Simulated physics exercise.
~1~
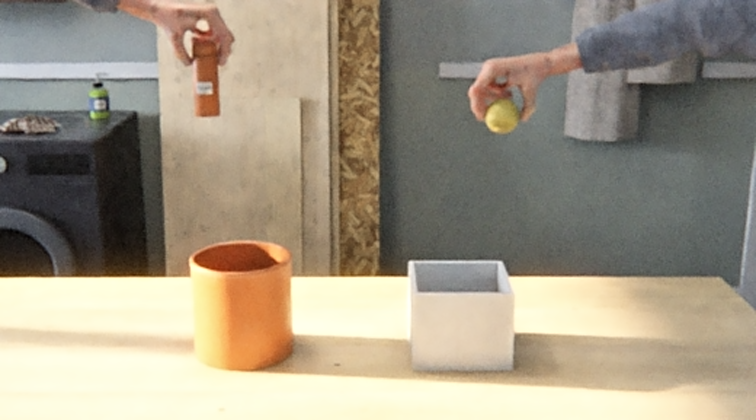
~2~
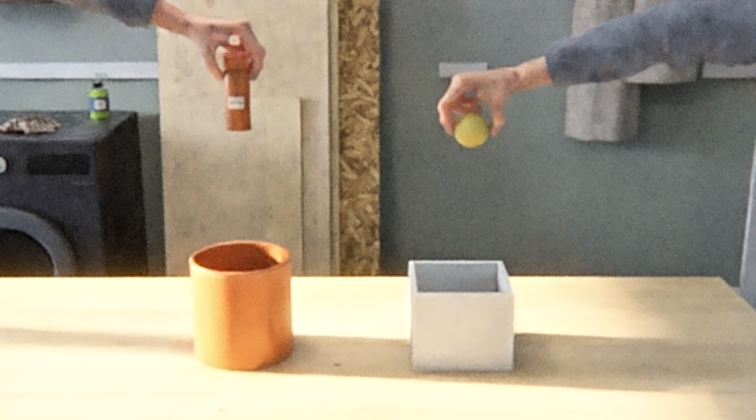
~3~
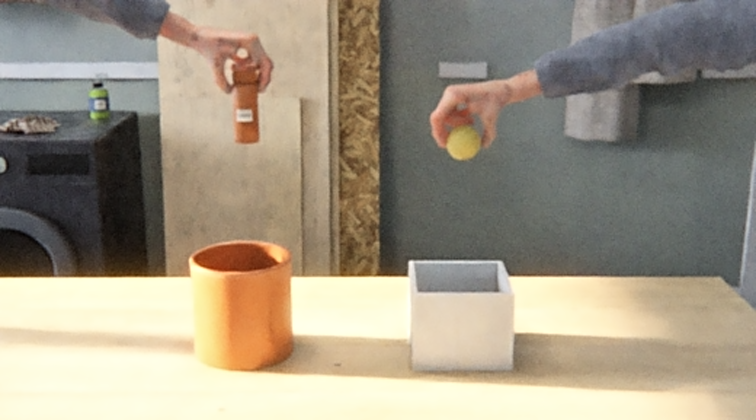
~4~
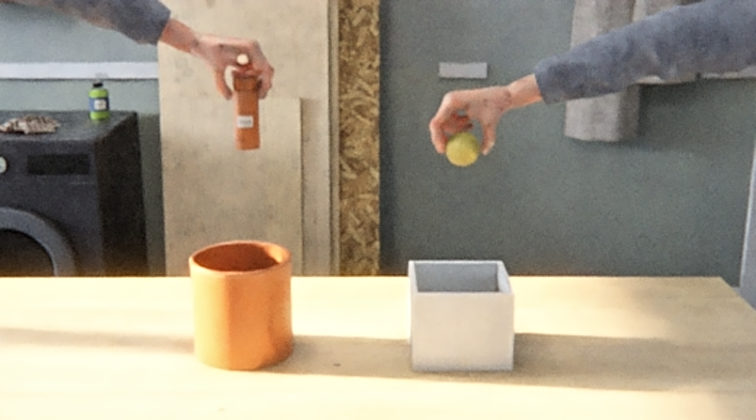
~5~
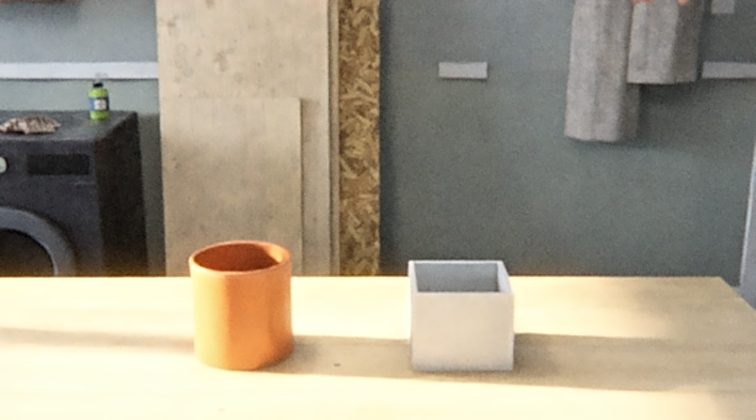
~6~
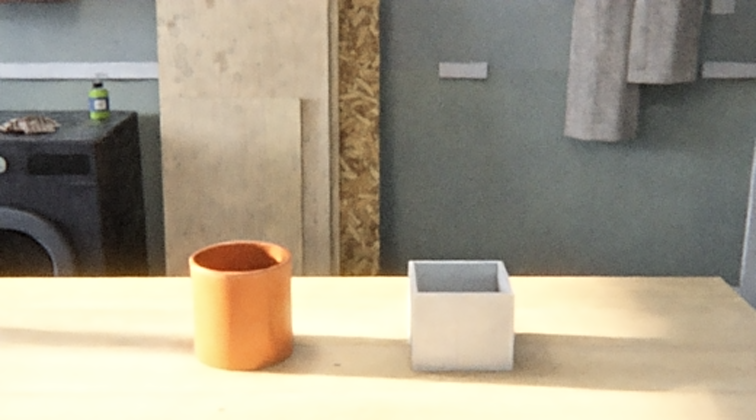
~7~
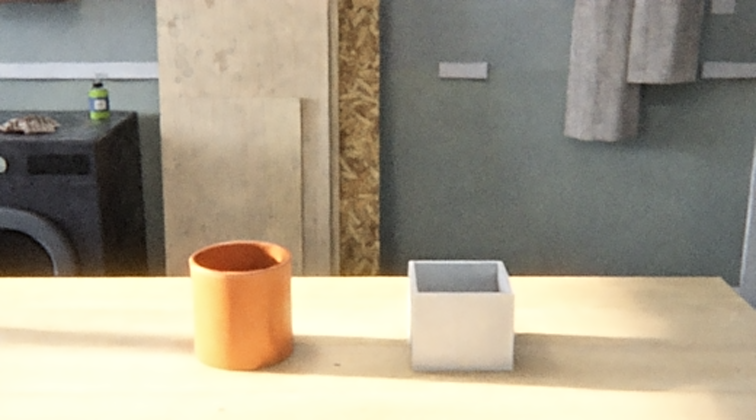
Two hands held an orange shaker and a yellow lemon above an orange bucket and a pale square basket on a table, shifted inward and down, then let go and drew away, and both things ended up out of sight inside the containers.
